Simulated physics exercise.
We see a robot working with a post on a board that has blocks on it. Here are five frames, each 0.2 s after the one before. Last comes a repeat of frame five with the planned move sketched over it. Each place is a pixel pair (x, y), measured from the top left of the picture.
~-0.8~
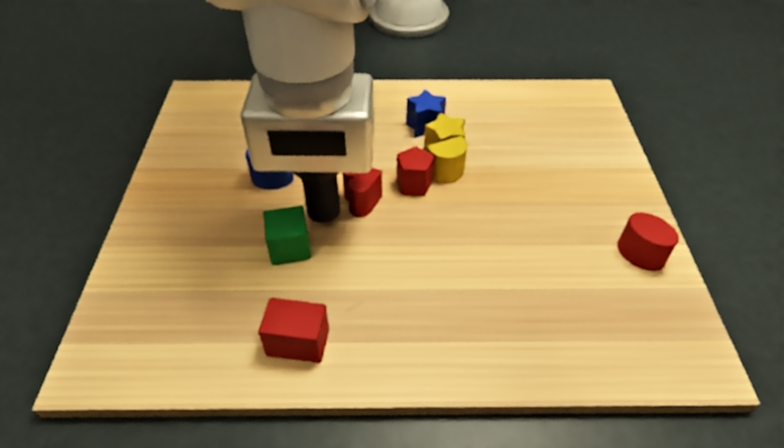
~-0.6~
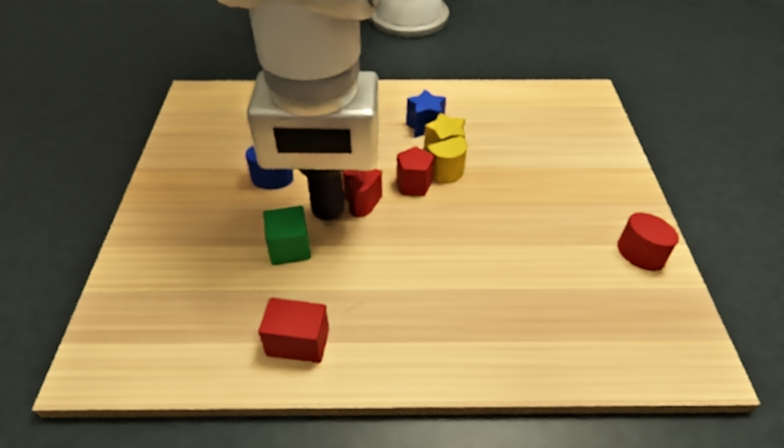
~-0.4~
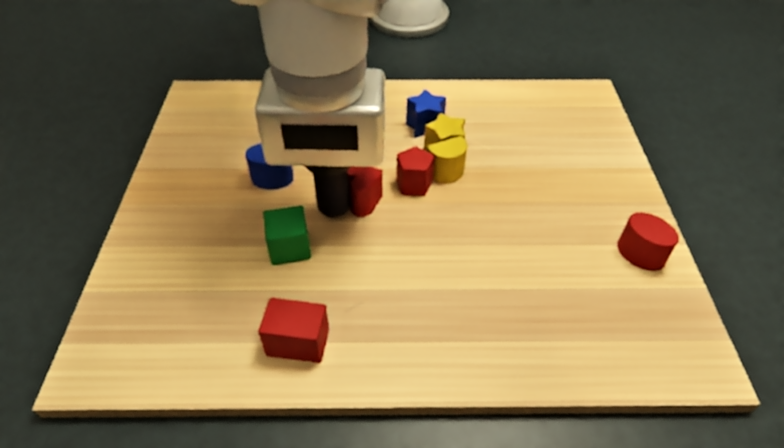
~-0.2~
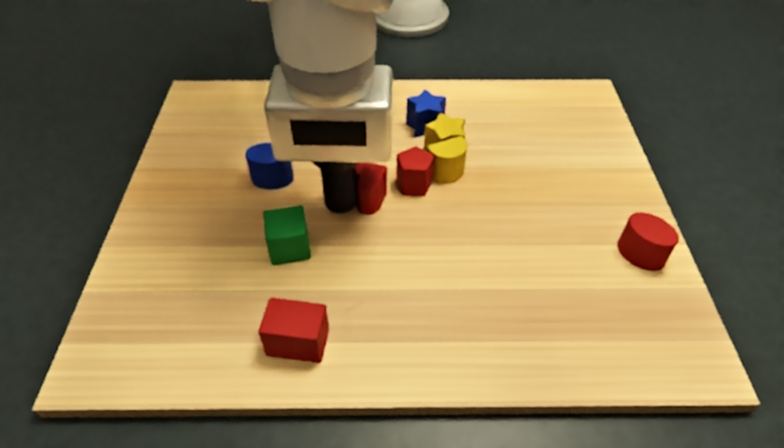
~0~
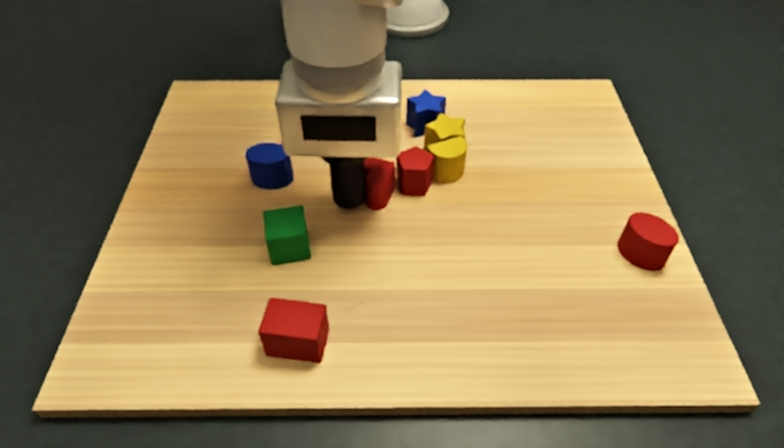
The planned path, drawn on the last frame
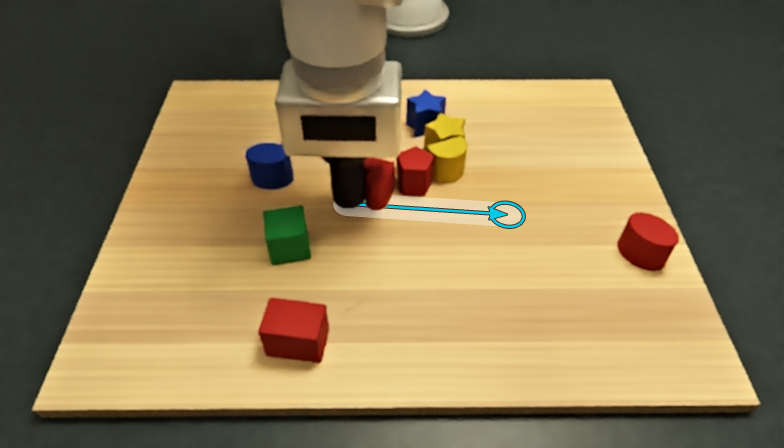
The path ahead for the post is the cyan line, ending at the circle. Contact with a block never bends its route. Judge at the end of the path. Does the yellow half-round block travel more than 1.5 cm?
I'd say yes.
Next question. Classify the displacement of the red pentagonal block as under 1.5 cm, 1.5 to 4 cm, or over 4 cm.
Movement: 1.5 to 4 cm.
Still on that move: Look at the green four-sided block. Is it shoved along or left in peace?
It stays.
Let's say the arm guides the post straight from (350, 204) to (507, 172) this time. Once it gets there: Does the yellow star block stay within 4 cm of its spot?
Yes.
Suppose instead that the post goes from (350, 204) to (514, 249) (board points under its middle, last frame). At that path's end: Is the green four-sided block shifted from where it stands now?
Short answer: No.
Path on the board, in a line from (350, 204) to (507, 214).
The first path, step by step. One third of the way, post at (403, 201); red heart at (405, 160), turned 60° anticlockwise; red pentagonal block at (436, 148), turned 15° clockwise; yellow half-round block at (470, 141).
Two thirds of the way, post at (456, 205); red heart at (406, 161), turned 70° anticlockwise; red pentagonal block at (436, 148), turned 20° clockwise; yellow star block at (449, 124); yellow half-round block at (470, 141).
At the end, post at (509, 208); green four-sided block in place; red heart at (406, 161), turned 70° anticlockwise; red pentagonal block at (436, 148), turned 20° clockwise; yellow star block at (449, 124); yellow half-round block at (470, 141).
